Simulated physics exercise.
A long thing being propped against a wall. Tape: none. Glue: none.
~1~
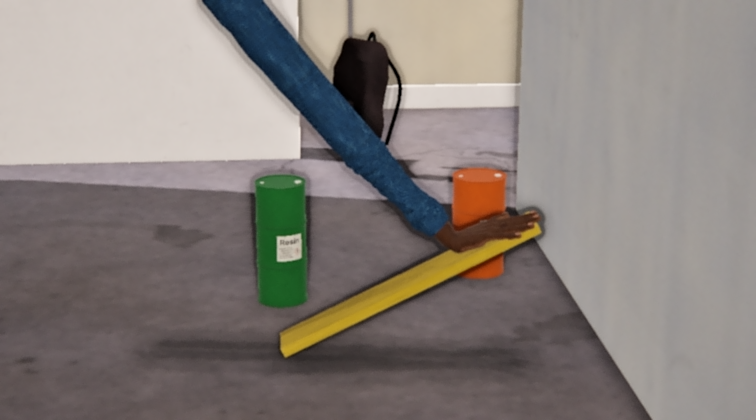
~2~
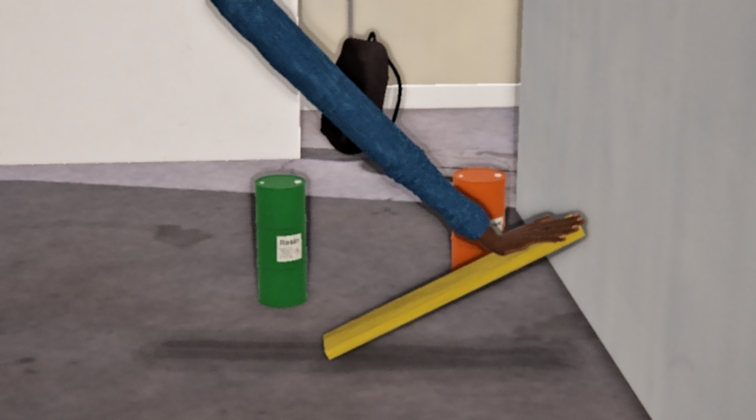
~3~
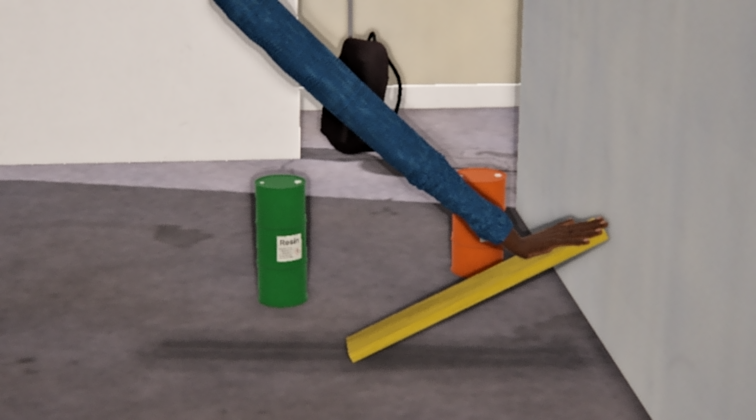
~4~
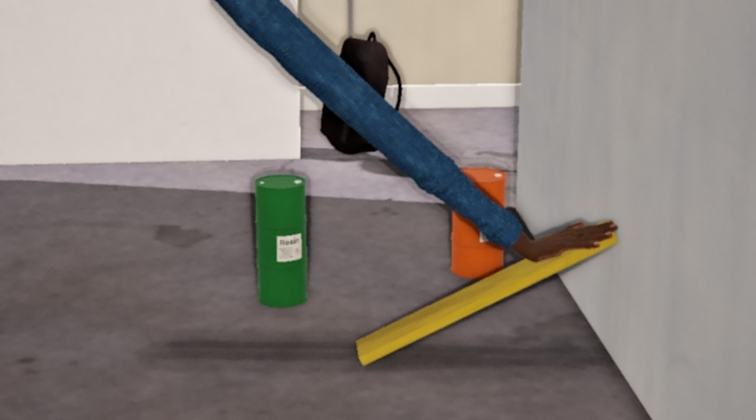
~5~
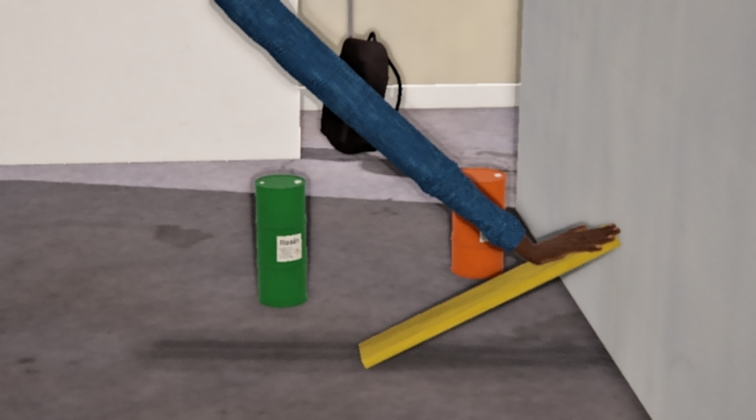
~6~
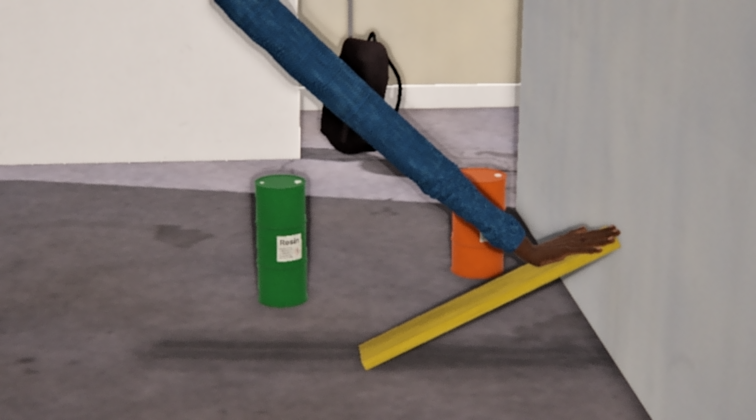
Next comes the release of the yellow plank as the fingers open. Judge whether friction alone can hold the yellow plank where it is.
Friction cannot hold it.
Then, 0.40 s after the last picture, yellow plank leaning 14° more than when let go near (477, 328).
Then, 0.50 s after the last picture, yellow plank leaning 26° more than when let go near (474, 353).
At rest, moved from the start, yellow plank; the other 2 in place. Seen from the same camera at the end, yellow plank near (474, 354). The plank slides down.
